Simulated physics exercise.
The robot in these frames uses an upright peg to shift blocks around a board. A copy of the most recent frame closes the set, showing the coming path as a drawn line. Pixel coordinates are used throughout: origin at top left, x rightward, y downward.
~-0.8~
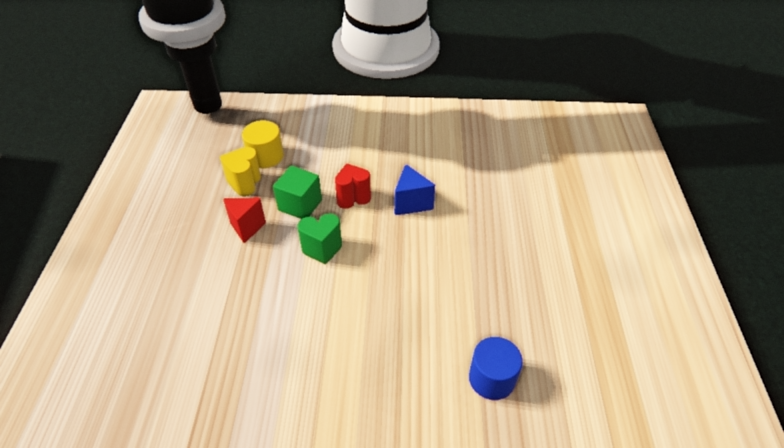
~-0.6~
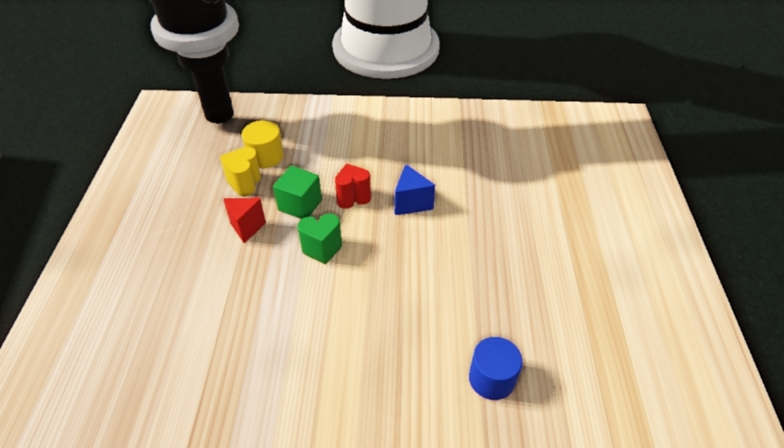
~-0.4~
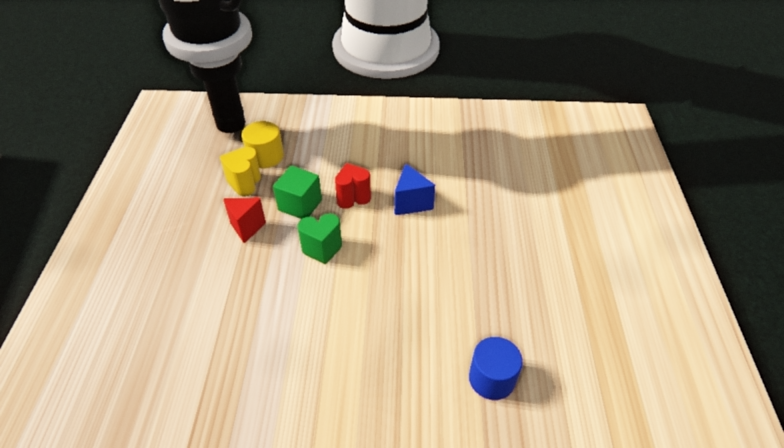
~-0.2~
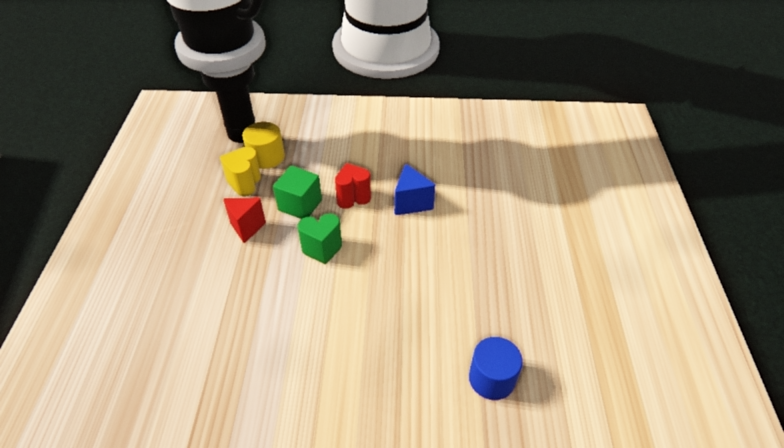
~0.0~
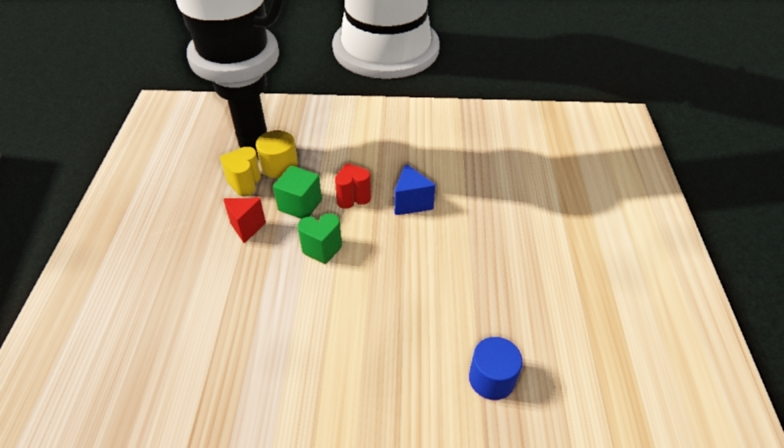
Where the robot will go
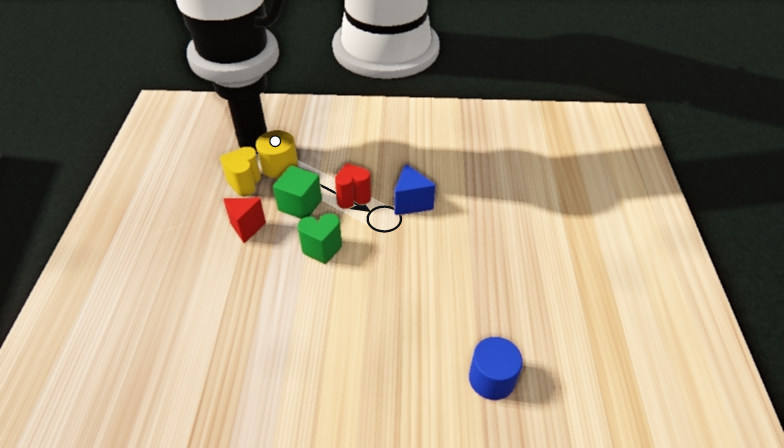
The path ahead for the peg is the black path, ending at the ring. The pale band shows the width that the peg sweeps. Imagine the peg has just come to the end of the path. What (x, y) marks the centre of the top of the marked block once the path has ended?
It ends at (417, 209).
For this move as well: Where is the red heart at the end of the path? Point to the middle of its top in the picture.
It should be at about (450, 222).
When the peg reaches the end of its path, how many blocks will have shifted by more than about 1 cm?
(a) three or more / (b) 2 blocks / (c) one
My pick is a.
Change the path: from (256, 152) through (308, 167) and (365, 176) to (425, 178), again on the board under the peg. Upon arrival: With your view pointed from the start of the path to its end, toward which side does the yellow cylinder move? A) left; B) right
Answer: B.
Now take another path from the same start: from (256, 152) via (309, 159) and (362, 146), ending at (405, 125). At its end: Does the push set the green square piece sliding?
No, that is not how it ends up.
The drawn path runs in a line from (256, 152) to (384, 219); the dot is on the yellow cylinder.
The first path, step by step. One third of the way, peg at (295, 165); yellow cylinder at (321, 162); green square piece at (297, 183).
Two thirds of the way, peg at (338, 187); yellow cylinder at (368, 184); green square piece at (297, 184); red heart at (398, 195); blue triangle at (423, 182), turned 45° anticlockwise.
At the end, peg at (384, 211); yellow cylinder at (417, 209); green square piece at (297, 184); red heart at (450, 222); blue triangle at (426, 182), turned 60° anticlockwise.
